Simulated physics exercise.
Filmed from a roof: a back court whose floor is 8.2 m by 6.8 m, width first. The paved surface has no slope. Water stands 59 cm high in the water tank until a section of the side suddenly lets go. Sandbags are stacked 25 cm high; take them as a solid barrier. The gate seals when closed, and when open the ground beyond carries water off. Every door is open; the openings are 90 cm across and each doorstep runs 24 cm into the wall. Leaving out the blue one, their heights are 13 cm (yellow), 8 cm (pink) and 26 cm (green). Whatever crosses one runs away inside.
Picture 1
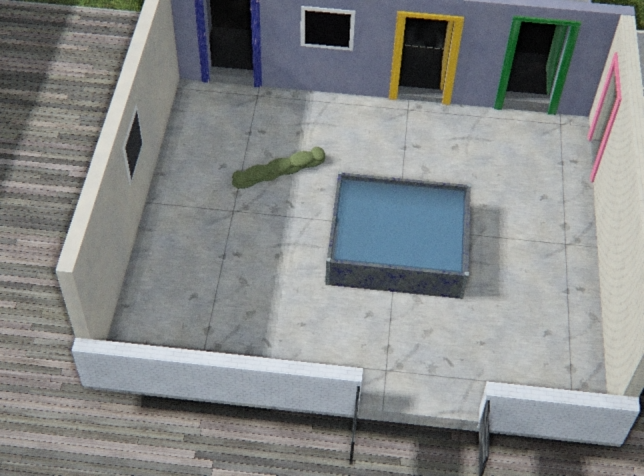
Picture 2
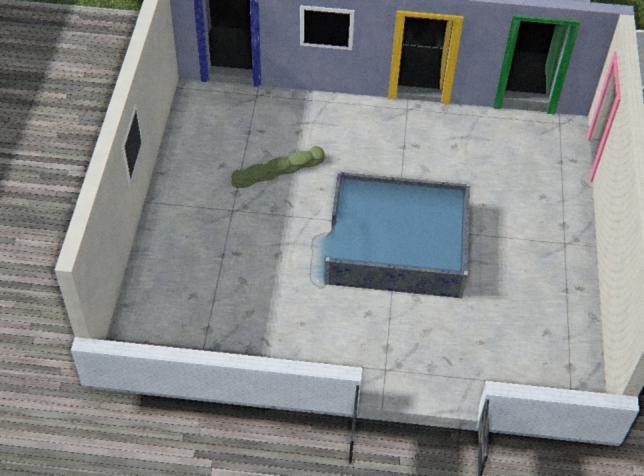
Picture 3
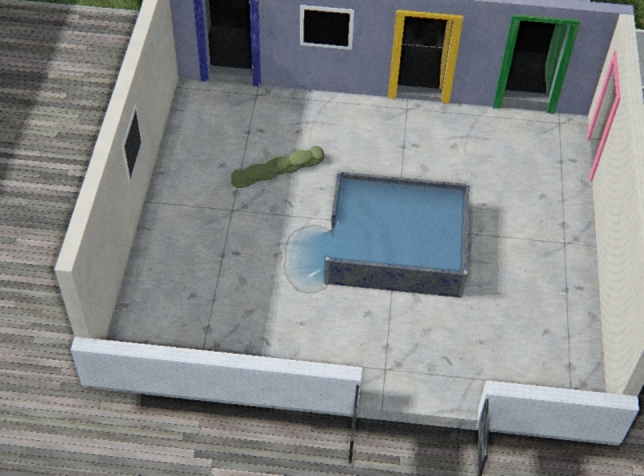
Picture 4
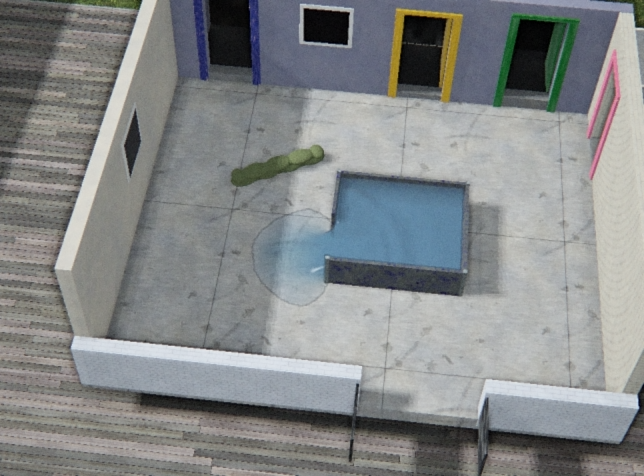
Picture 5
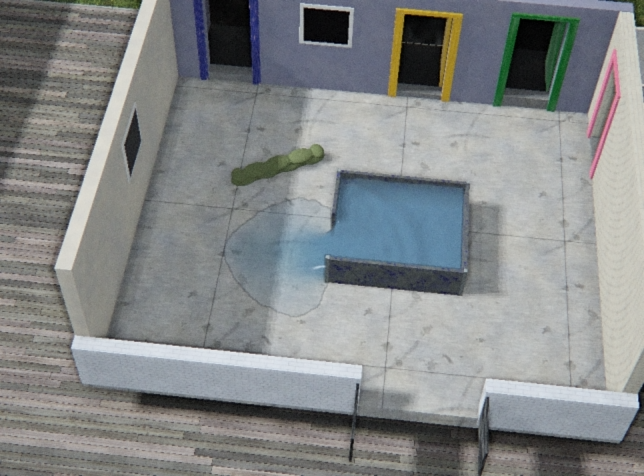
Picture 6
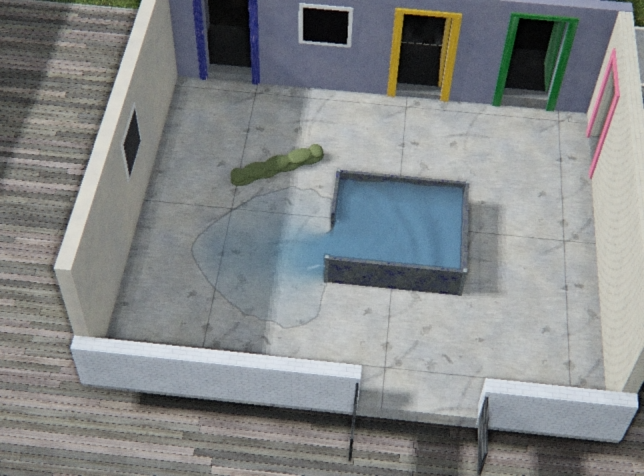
A square tank of blue water stood in a walled courtyard near a low green heap, then water poured out of its left side and spread in a widening, thin sheet across the pale floor.
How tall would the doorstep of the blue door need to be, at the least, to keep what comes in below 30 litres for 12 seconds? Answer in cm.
It would have to be roughly 8 cm high.
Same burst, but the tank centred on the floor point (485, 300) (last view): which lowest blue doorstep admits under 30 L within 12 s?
Some 9.0 cm.
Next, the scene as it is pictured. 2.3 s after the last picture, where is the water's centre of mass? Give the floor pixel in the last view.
Around (293, 253).
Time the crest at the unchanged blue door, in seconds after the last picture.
Near 6.5 s.
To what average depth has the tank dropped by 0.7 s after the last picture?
Some 44 cm.
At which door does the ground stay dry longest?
It is the pink one.
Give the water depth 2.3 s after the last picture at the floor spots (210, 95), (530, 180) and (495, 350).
Roughly 1, 0 and 0 cm, in turn.
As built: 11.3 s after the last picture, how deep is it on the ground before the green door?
Some 2.5 cm.
Then, 0.7 s after the last picture water covers 20 % of the floor, deepest (36 cm) near (325, 261); it has not reached the blue door.
Then, 2.3 s after the last picture water covers 30 % of the floor, deepest (29 cm) near (99, 365); it has not reached the blue door.
Then, 11.3 s after the last picture water covers 95 % of the floor, deepest (8 cm) near (99, 365); 7 cm at the blue door, 0 litres in over its 19 cm doorstep.
At the blue door as built, the water peaked near 12 cm, 6.3 s after the last picture.
With a doorstep of 6.5 cm, 64 litres would have come in within the 12 s; with 10 cm, 8 litres. So under 30 litres takes about 8 cm.
